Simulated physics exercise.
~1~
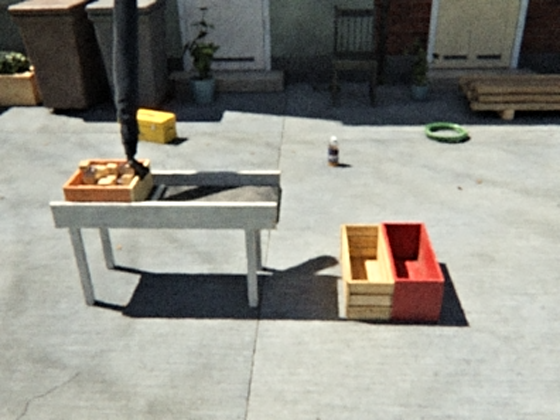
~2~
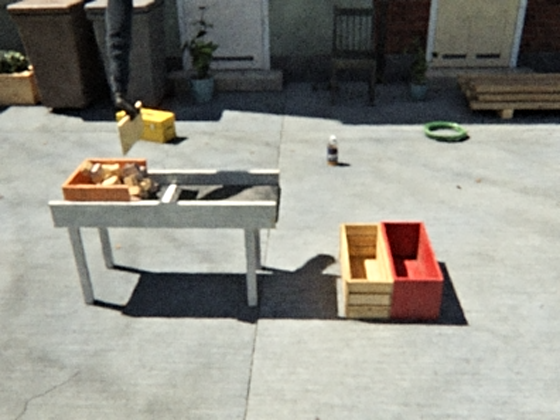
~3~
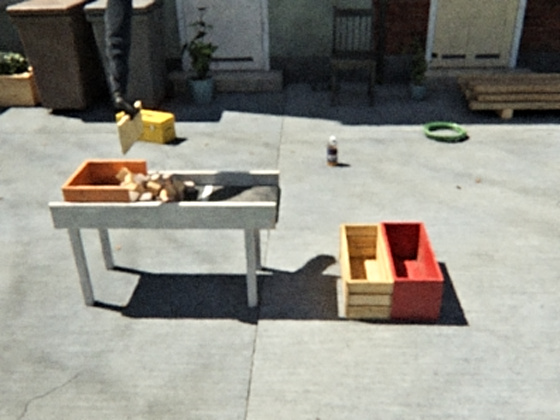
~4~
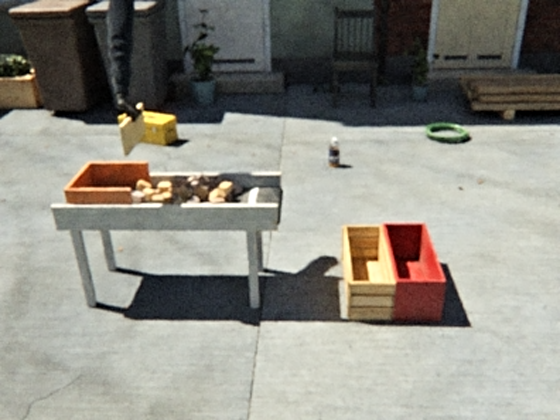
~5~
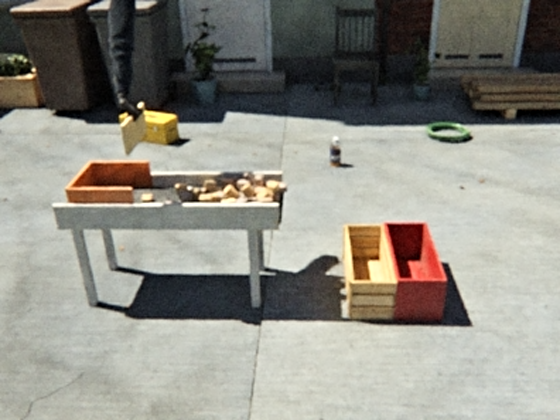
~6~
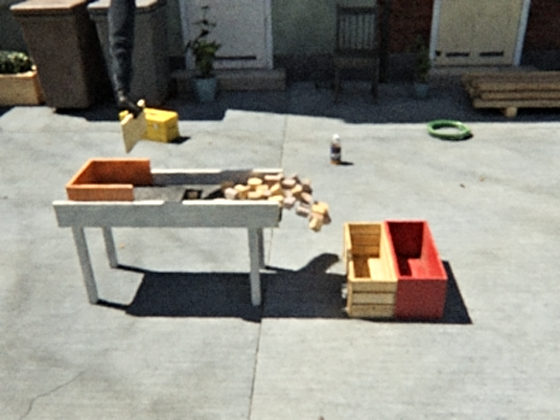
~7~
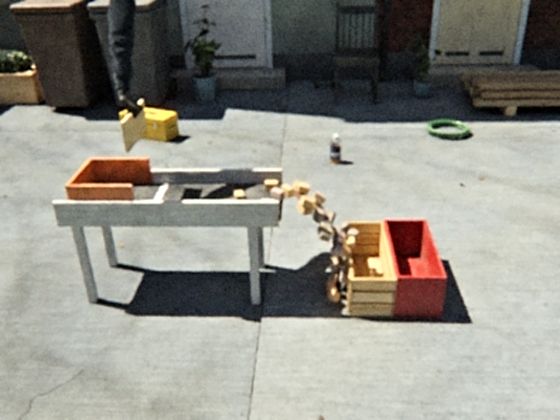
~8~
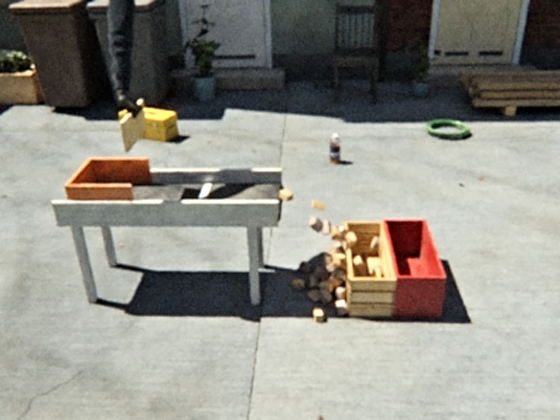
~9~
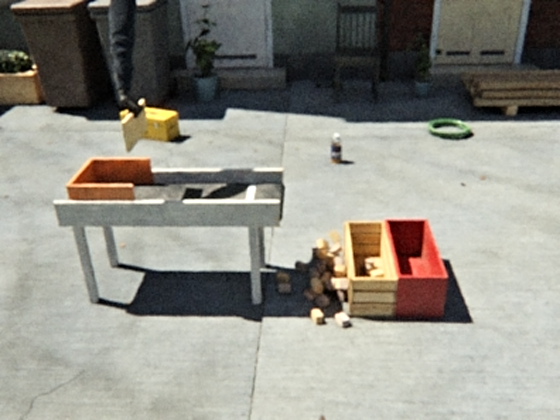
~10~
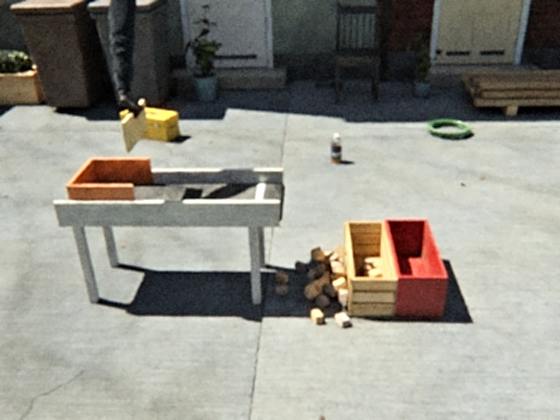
The footage shows a dark arm lifting a gate beside an orange pen of wooden offcuts on a raised belt, which carries them right and off its end; a few land in the wooden tub, but most pile on the ground short of it, and the red box stays empty.
